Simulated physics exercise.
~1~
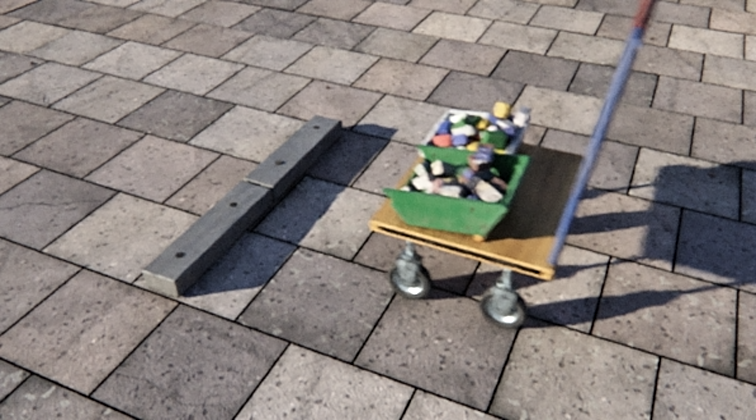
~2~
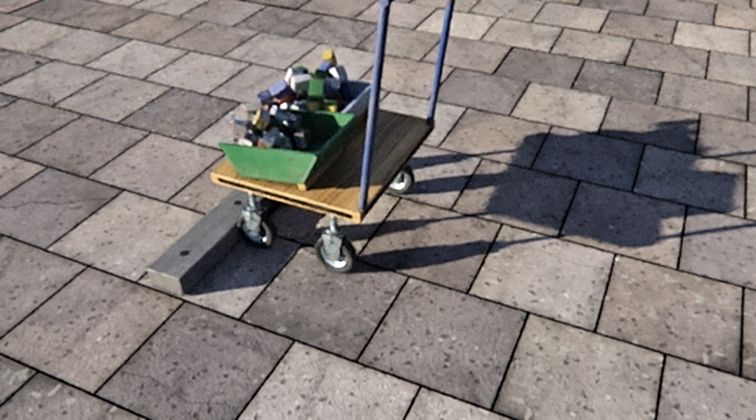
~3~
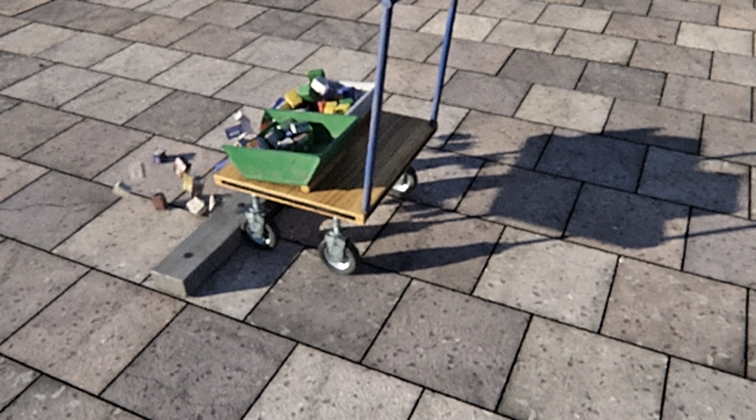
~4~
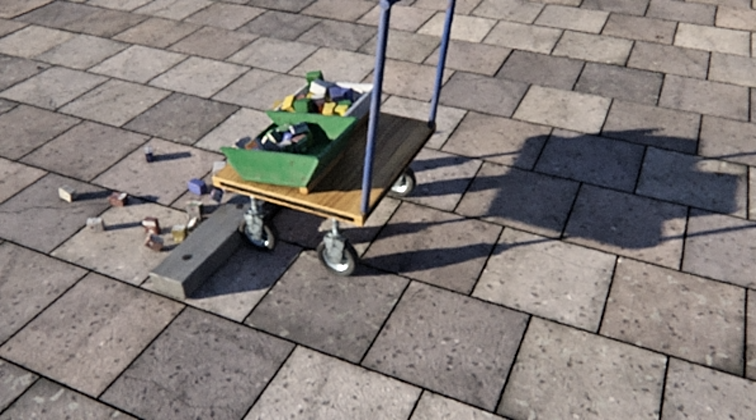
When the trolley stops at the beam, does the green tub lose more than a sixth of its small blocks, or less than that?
It loses more than a sixth of them. Blocks end up scattered on the paving beyond the beam, while the rest stay in the green tub.
